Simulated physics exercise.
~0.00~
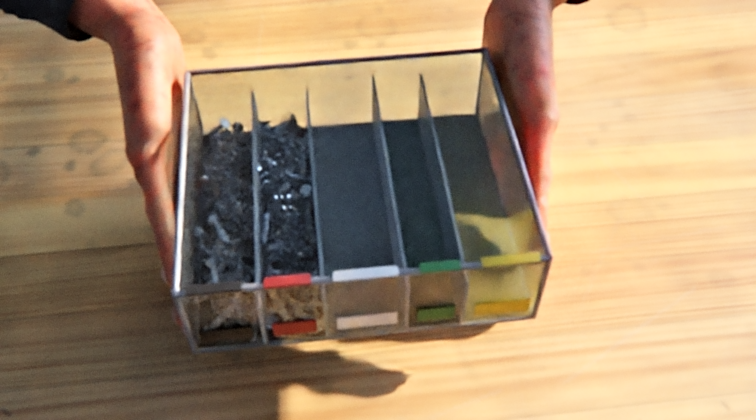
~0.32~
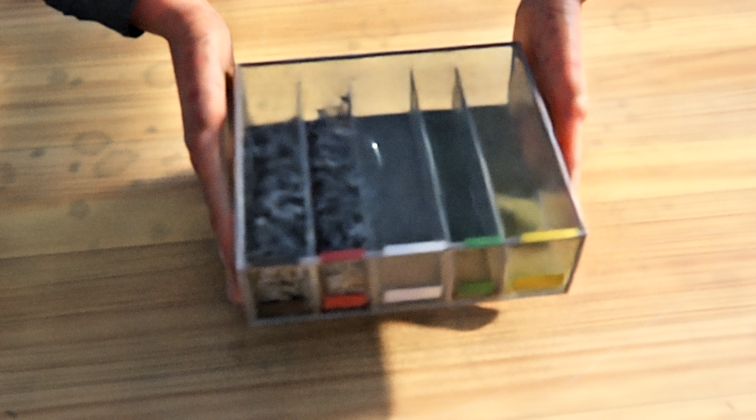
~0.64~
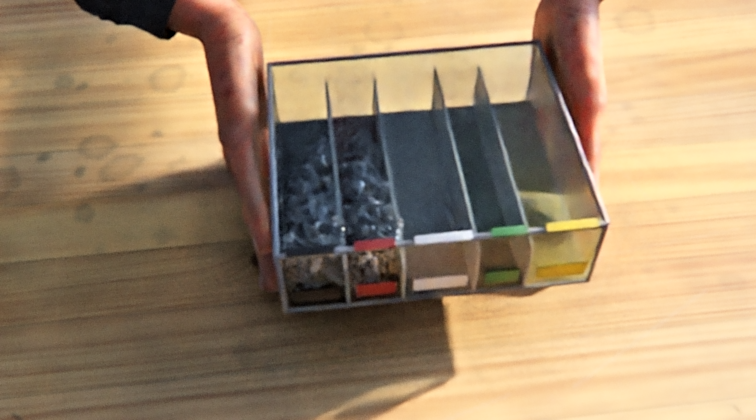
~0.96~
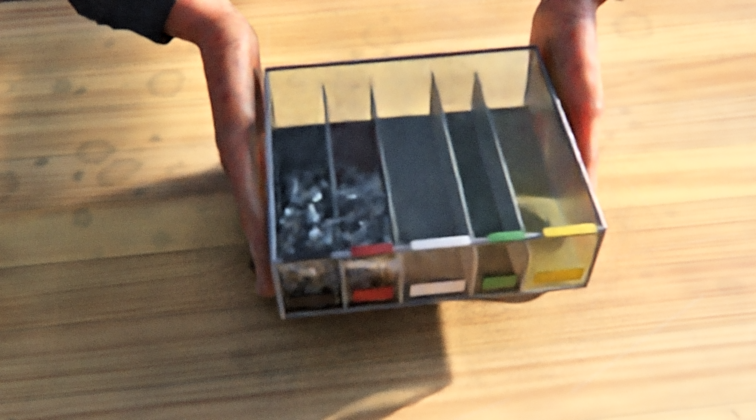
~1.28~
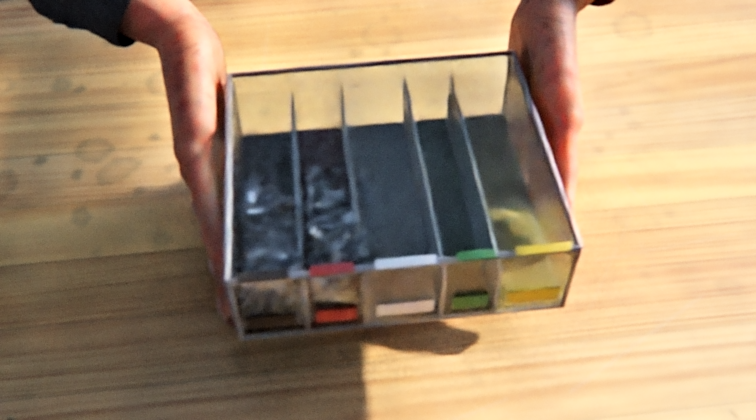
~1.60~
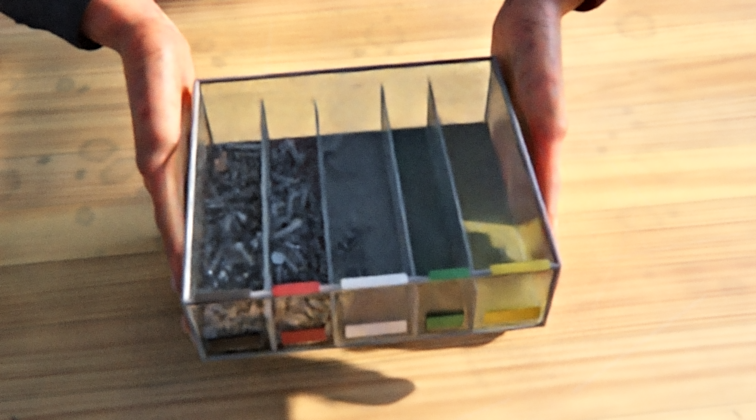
Above a wooden table in warm light, two hands hold a clear, shallow box divided into five lanes with coloured tabs along the front. Dark metallic screws fill the two leftmost lanes, black and red, while the white, green and yellow lanes look empty of them. The hands move the box to the right, and the screws blur and shift within their lanes. The box then pauses briefly before the hands bring it back to the left. It ends near where it began, with the screws still mostly in the two left lanes and a few in the white one.
